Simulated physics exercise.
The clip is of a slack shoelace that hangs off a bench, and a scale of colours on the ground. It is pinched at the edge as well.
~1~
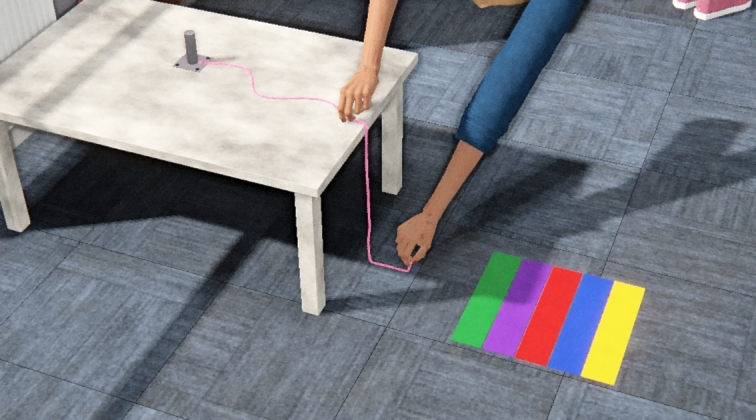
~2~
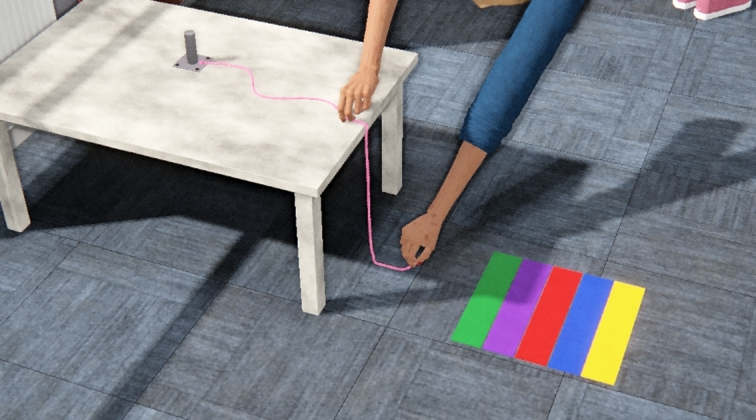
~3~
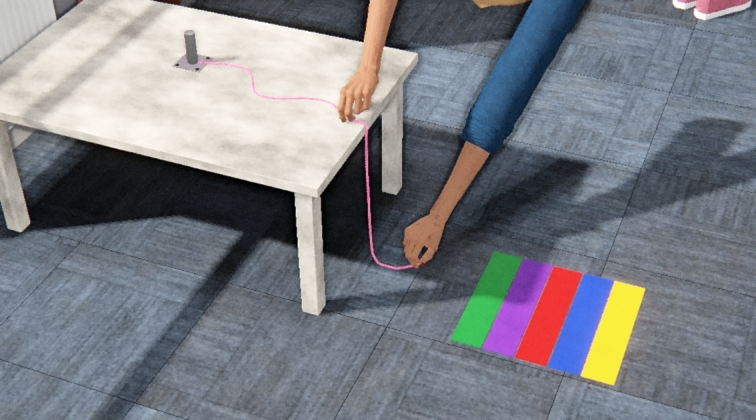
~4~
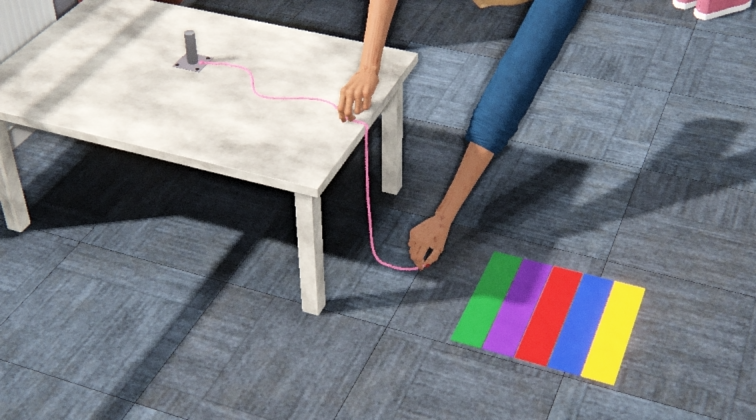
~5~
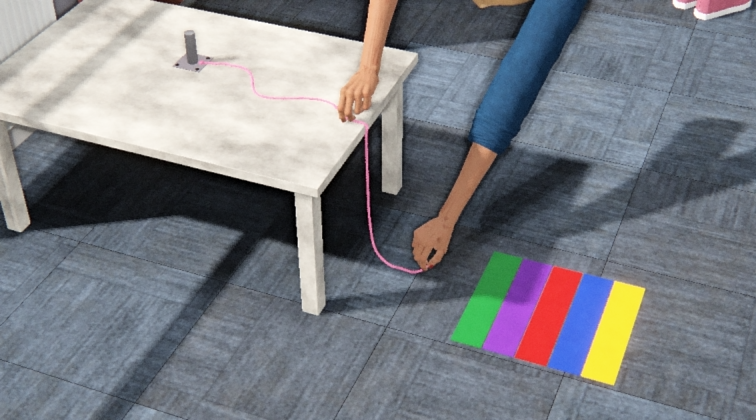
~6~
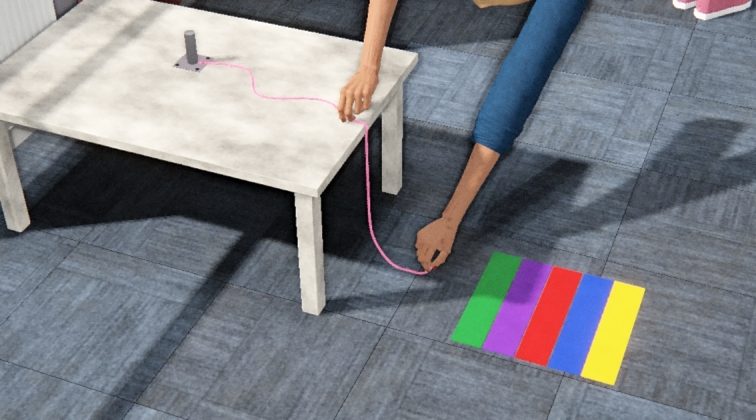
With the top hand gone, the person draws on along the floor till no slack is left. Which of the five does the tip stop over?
The end stops over the red strip.
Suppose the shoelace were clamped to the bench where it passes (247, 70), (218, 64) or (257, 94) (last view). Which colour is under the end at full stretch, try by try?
It would be red; red; purple.
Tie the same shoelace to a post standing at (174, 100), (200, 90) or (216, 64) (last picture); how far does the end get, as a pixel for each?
In that order: (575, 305), (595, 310) and (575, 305).
Soon after, end near (496, 284); over green.
After that, end near (530, 293); over purple.
At the stop, end near (551, 298); over red. It gets as far as the red strip.
